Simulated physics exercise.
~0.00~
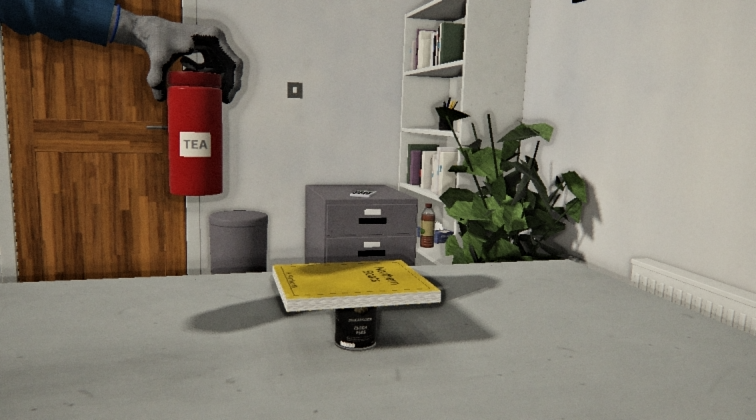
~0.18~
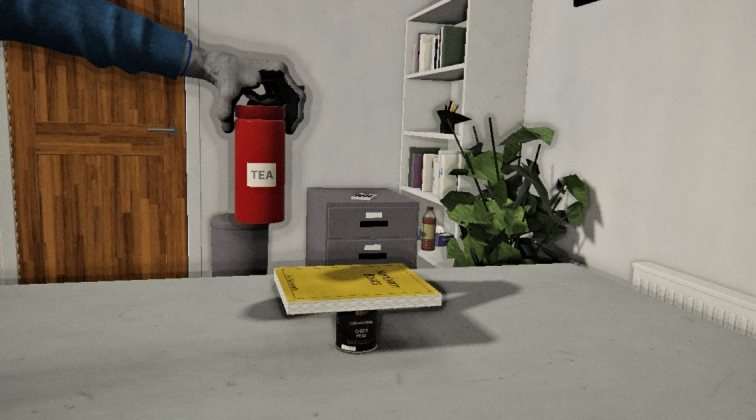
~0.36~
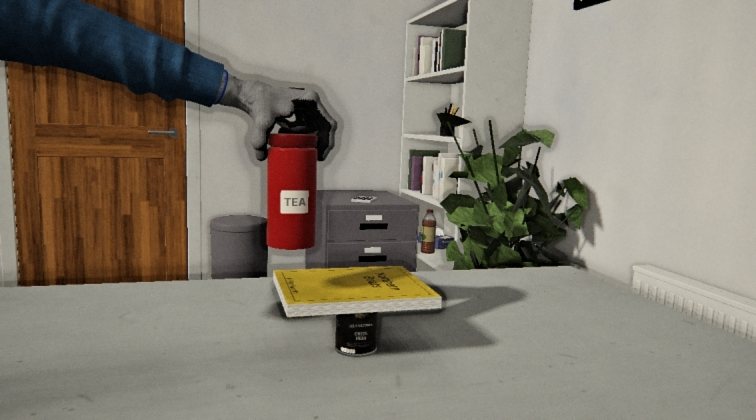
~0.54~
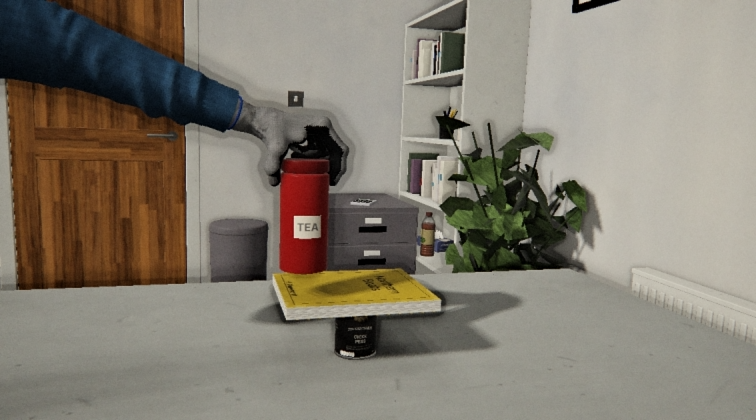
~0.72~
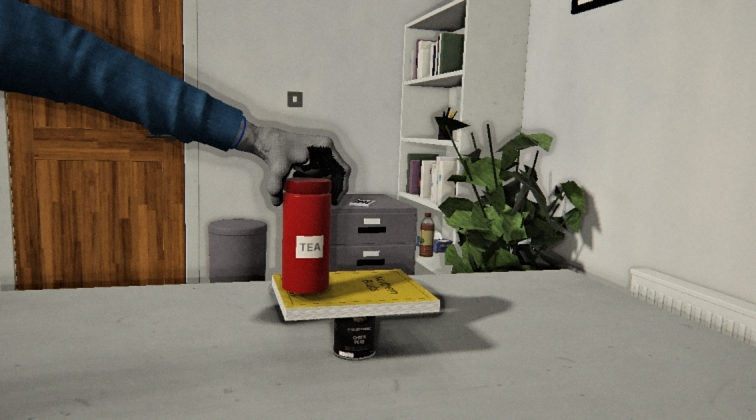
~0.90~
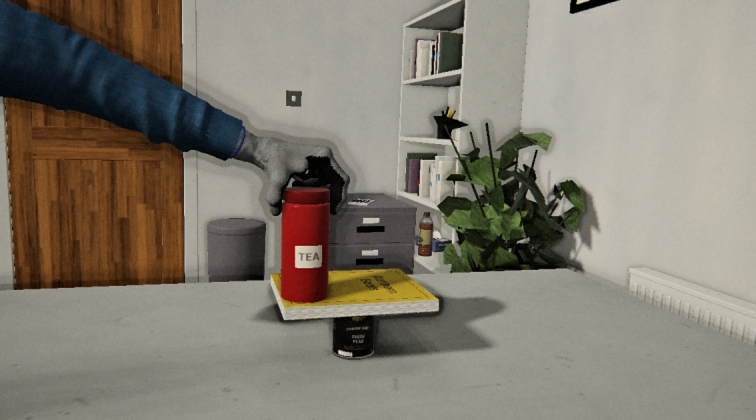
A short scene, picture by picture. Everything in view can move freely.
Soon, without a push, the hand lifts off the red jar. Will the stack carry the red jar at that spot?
It ends up with something fallen.
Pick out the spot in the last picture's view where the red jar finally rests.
End position in the final view: Approximately (191, 347).
After 1.30 s, red jar now fallen; yellow book turned 62° from how it was put.
After 1.40 s, yellow book on its side.
In the end (3.5 s), fallen, red jar; toppled in the stack, yellow book; black tin unmoved. At the end, from the last picture's camera, red jar near (191, 347). The stack gives way.
